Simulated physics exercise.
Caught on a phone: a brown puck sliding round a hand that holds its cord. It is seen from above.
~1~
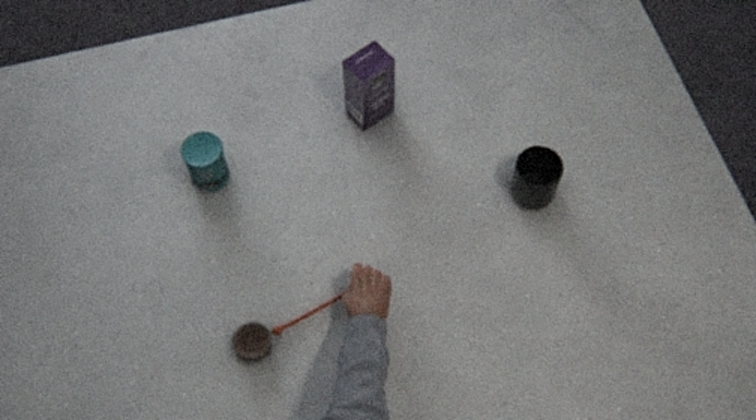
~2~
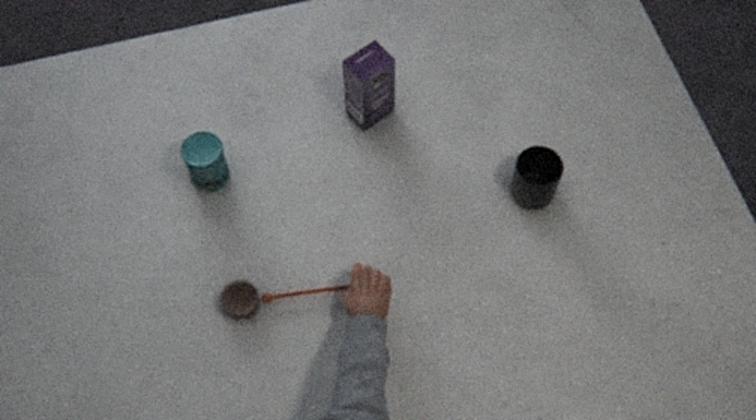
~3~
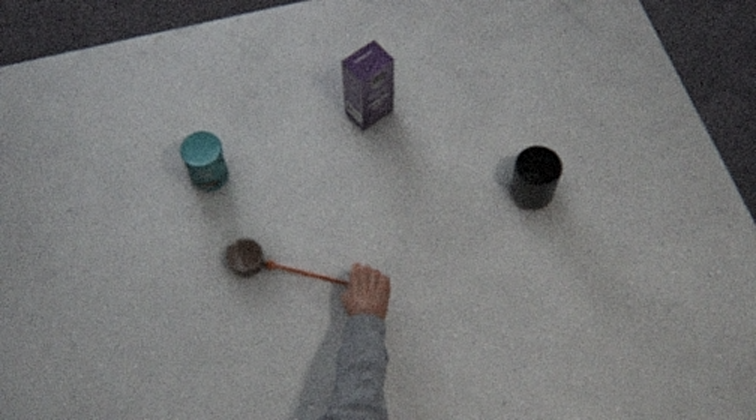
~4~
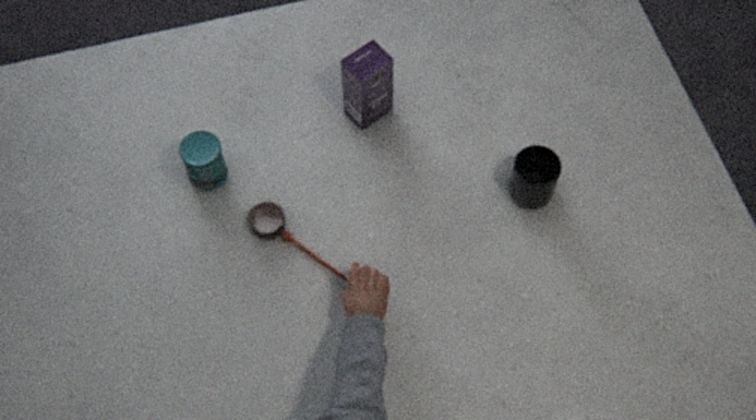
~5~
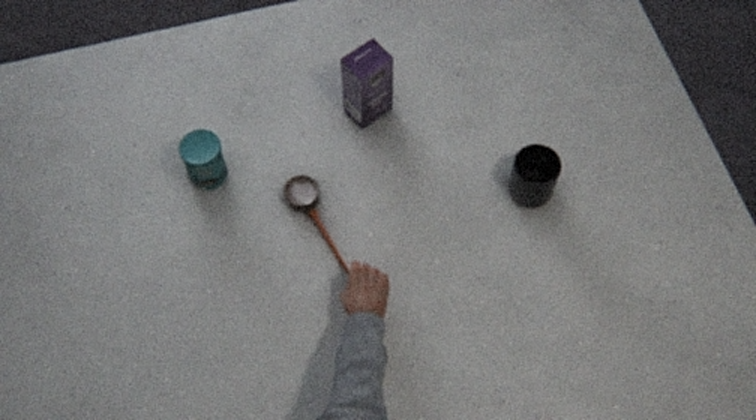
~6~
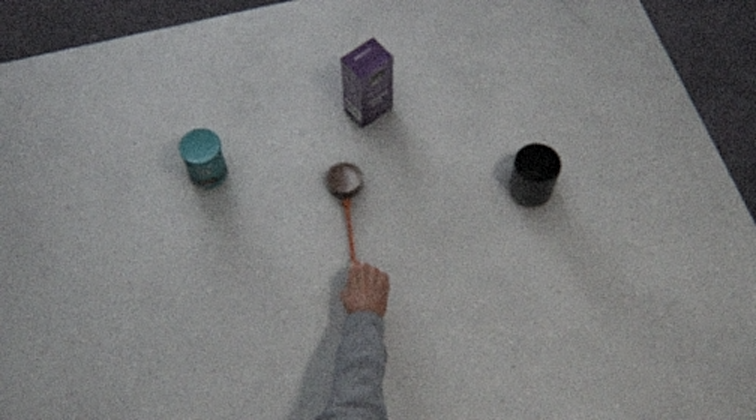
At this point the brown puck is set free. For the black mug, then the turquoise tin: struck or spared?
Outcome: The black mug is struck; the turquoise tin remains clear.
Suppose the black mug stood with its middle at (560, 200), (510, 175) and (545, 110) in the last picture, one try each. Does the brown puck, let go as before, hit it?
In the first case it is bumped; in the second case it takes a knock; in the third case it remains clear.
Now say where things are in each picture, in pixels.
Brown puck (252, 340); black mug (540, 165); turquoise tin (201, 149); purple carton (369, 60), in the first frame.
Brown puck (239, 297), in the second frame.
Brown puck (245, 255), in the third frame.
Brown puck (267, 217), in the fourth frame.
Brown puck (301, 190), in the fifth frame.
Brown puck (344, 177); black mug (538, 163); turquoise tin (199, 146); purple carton (367, 57); going round clockwise, in the sixth frame.
Then, 0.08 s past the final frame, puck near (430, 182).
Then, 0.20 s past the final frame, puck near (506, 184); black mug pushed aside.
When it is over, puck near (520, 186); black mug pushed aside. The black mug gets hit and the turquoise tin escapes it.
